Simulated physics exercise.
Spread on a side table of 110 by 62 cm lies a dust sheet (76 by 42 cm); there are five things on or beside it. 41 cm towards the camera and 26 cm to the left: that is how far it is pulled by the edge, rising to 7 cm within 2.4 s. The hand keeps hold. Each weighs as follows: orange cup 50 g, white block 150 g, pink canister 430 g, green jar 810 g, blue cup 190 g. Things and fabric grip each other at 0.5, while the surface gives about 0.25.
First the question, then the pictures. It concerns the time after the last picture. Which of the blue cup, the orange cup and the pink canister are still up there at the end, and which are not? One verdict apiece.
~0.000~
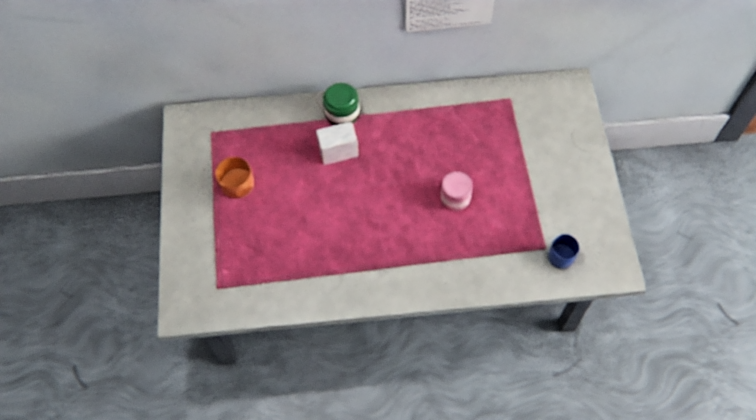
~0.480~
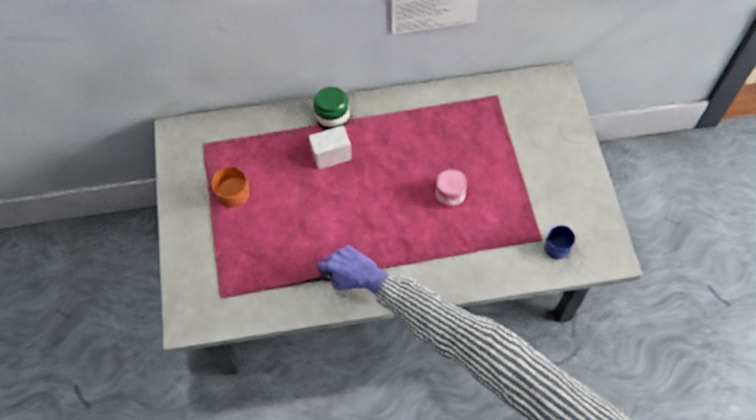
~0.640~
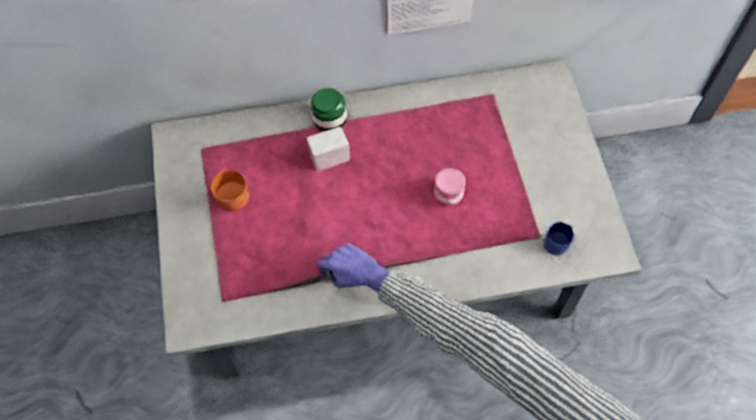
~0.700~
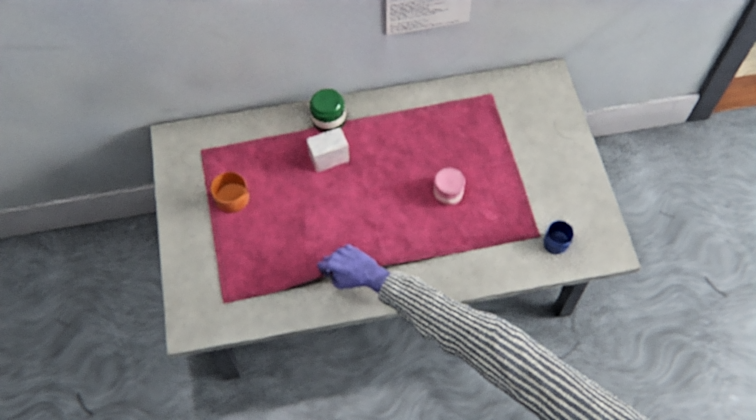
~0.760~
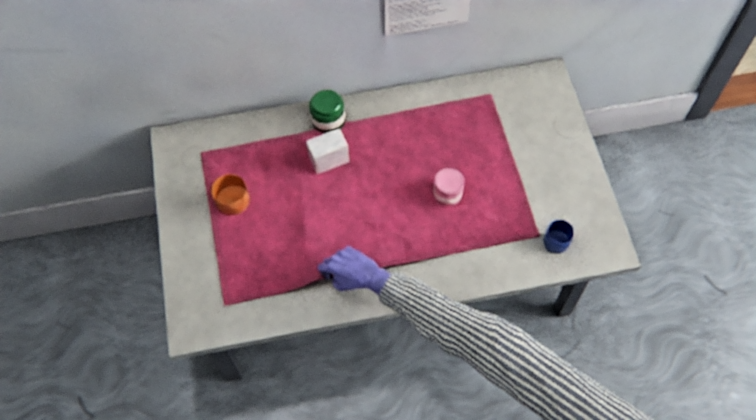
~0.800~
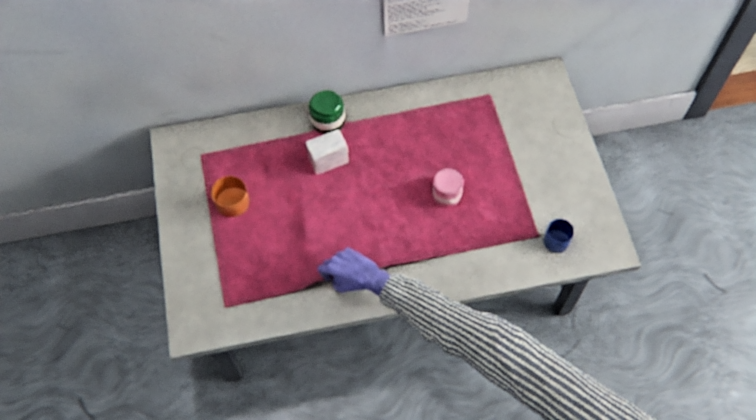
At the end, the blue cup is still up there, the orange cup is not up there, the pink canister is not up there.
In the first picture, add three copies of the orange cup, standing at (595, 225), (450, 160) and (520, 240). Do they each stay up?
In order: Holds on; comes off; comes off.
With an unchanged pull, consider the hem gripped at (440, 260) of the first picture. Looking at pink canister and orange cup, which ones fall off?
Result: Pink canister leaves the top; orange cup keeps its place.
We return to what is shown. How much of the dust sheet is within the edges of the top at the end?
Around 5 percent.
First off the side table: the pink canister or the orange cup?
Pink.
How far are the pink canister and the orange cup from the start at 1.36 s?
Shift - pink canister 10 cm, orange cup 8 cm.
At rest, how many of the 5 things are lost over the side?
That makes 3.
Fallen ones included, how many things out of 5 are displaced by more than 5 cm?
After counting, the figure is 3.
By 1.4 s, 100 % of the dust sheet is still over the top; pink canister 11 cm off its start, orange cup 9 cm off its start, white block 11 cm off its start.
By 1.9 s, 75 % of the dust sheet is still over the top; pink canister 28 cm off its start, orange cup 25 cm off its start, white block 28 cm off its start.
By 2.5 s, 35 % of the dust sheet is still over the top; pink canister over the edge, orange cup 40 cm off its start at (165, 344), white block 43 cm off its start at (255, 299).
By 3.0 s, 10 % of the dust sheet is still over the top; orange cup over the edge, pink canister over the edge, white block 53 cm off its start.
By 4.6 s, 5 % of the dust sheet is still over the top; orange cup over the edge, pink canister over the edge, blue cup 0 cm off its start at (561, 231), white block over the edge.
